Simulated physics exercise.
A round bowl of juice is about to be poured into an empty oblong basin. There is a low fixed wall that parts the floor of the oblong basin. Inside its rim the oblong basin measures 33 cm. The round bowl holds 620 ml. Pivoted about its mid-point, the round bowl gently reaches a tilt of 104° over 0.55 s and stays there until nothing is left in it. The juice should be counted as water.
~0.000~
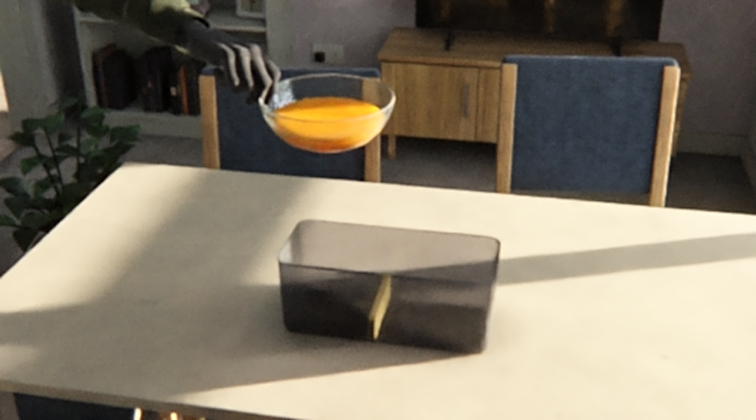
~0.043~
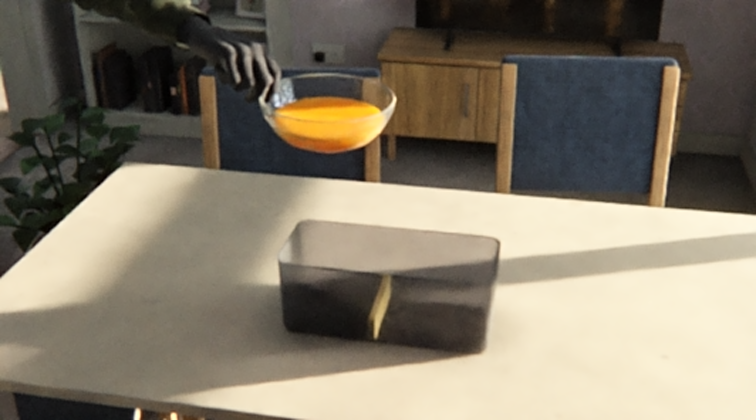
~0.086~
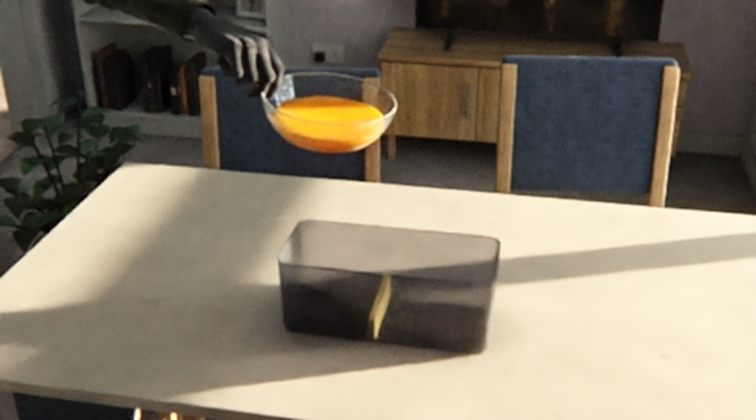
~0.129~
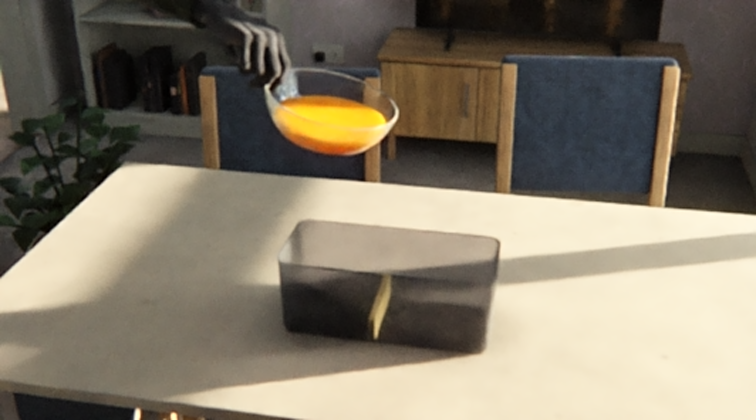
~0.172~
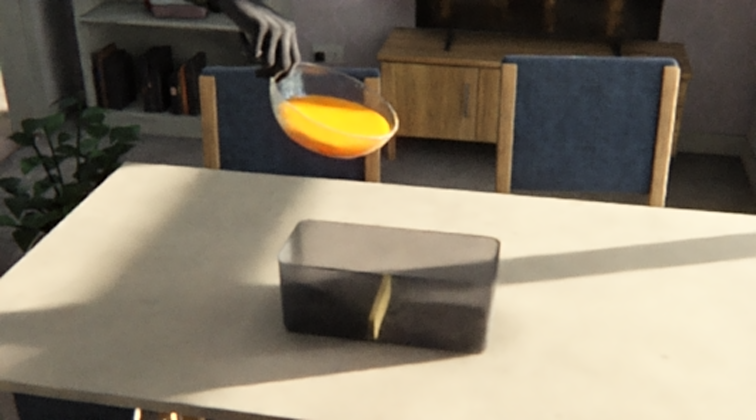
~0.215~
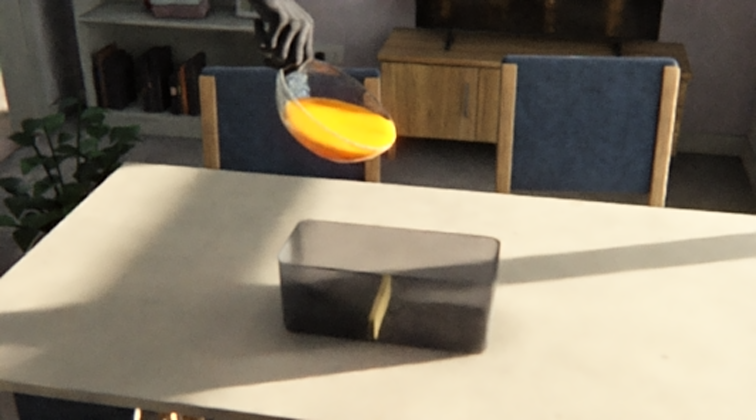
A round glass bowl of orange juice, gripped by a dark hand, stayed nearly level at first, then tilted steadily down to the right above a table where an empty-looking, see-through oblong basin sat still.
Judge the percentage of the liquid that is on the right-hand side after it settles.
My estimate is 68 %.
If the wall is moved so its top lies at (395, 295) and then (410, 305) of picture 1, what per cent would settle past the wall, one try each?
Respectively 60 and 50 %.
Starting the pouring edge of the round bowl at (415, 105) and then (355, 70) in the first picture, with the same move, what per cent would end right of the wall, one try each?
Respectively 70 and 65 %.
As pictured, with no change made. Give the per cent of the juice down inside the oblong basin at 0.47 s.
About 28 per cent.
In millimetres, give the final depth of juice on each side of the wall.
Around 8 mm deep on the left, around 18 mm deep on the right.
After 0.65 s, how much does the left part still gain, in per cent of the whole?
Roughly 12 percent.
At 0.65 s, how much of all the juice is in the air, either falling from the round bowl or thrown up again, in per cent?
It comes to some 14 percent of the total.
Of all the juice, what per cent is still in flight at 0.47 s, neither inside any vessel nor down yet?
Roughly 70 percent.
By 0.47 s the tilt is 98° and 2 per cent is still to pour, 0 is left of the wall and 28 right of it.
By 0.65 s the tilt is 104° and 0 per cent is still to pour, 11 is left of the wall and 75 right of it.
By 0.84 s the tilt is 104° and 0 per cent is still to pour, 17 is left of the wall and 69 right of it.
By 1.05 s the tilt is 104° and 0 per cent is still to pour, 23 is left of the wall and 67 right of it.
At rest 23 per cent lies left of the wall, 68 right of it and 9 outside.
